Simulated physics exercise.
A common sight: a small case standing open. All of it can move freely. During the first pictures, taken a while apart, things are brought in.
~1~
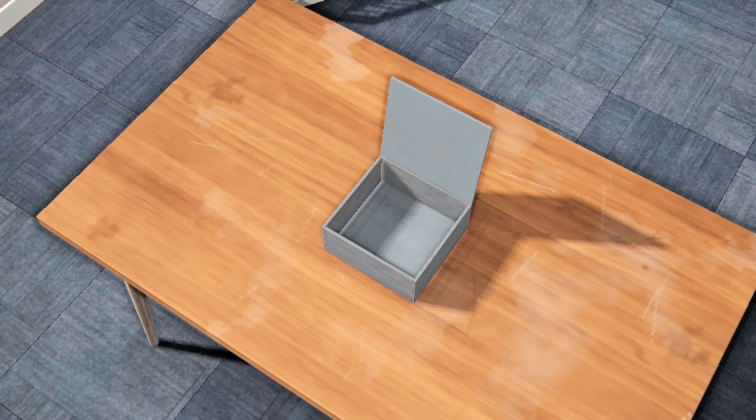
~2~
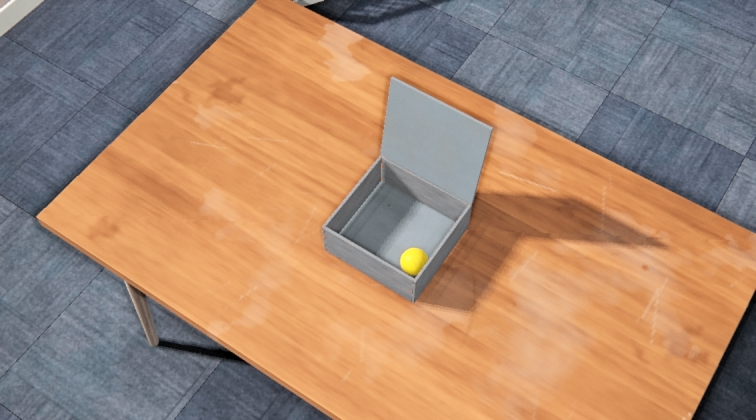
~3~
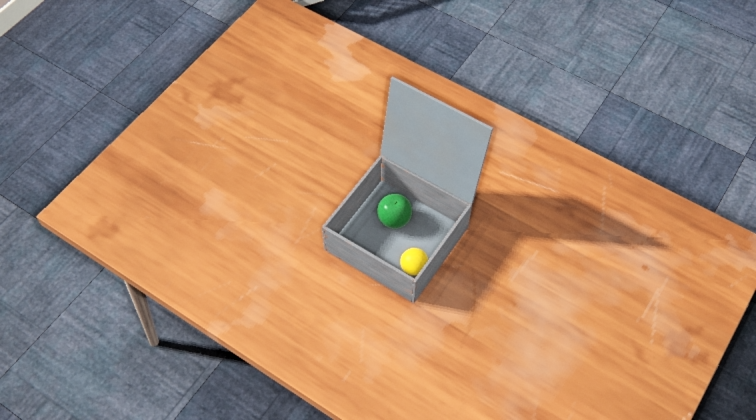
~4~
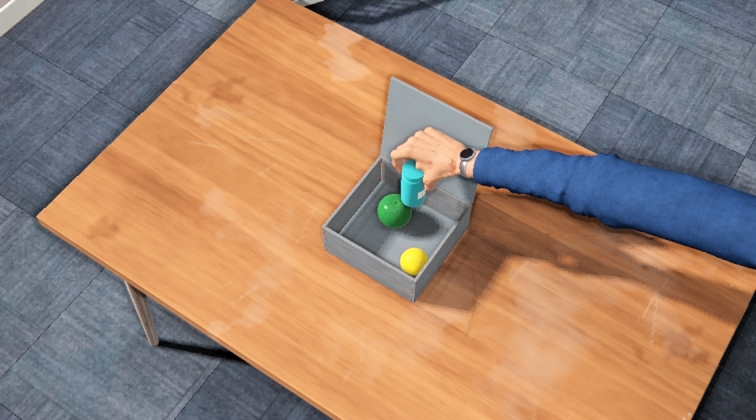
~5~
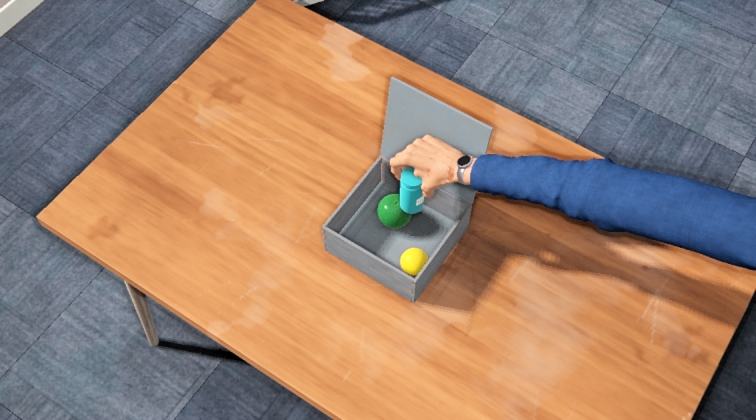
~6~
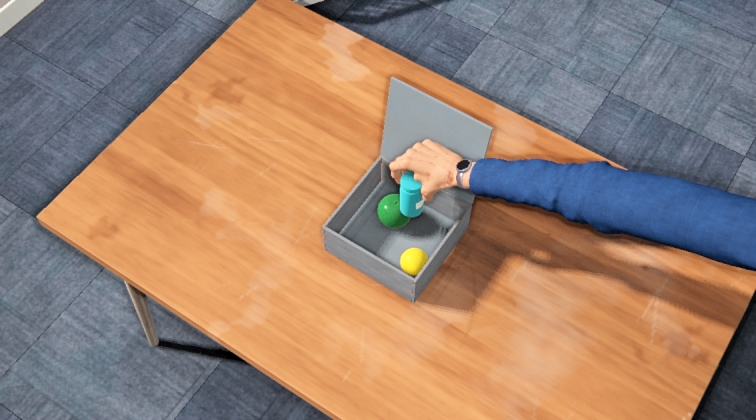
A yellow lemon appeared in the open gray box on the wooden table, then a green ball, before a blue-sleeved arm held a turquoise shaker over the box and lowered it slightly.
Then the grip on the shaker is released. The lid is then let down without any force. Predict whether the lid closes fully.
Basically the lid makes it down.
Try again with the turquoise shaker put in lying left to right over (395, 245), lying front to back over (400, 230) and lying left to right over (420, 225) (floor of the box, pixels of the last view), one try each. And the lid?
The lid goes down the first time, goes down the second time and goes down the third time.
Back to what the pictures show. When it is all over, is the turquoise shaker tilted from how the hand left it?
By the end it has leaned over.
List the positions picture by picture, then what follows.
In the first picture, the last thing is not in view yet.
In the second picture, the last thing is not in view yet; yellow lemon (414, 262).
In the third picture, the last thing is not in view yet; yellow lemon (414, 262).
The fourth picture shows on its way; turquoise shaker (414, 184); yellow lemon (414, 262).
The fifth picture shows on its way; turquoise shaker (412, 190); yellow lemon (414, 262).
The sixth picture shows in place under the hand; turquoise shaker (412, 194); yellow lemon (414, 262).
Then, 0.40 s past the last view, turquoise shaker on its side near (433, 220); green apple displaced a little.
Then, 1.60 s past the last view, lid 65° above the rim; turquoise shaker on its side near (436, 219); green apple displaced a little.
Then, 1.90 s past the last view, lid 20° above the rim; turquoise shaker on its side near (435, 219); green apple displaced a little.
Finally, lid shut; down or leaning hard in the box, turquoise shaker; the other 2 still in place. Final places as the last picture's camera would see them, turquoise shaker near (436, 219).
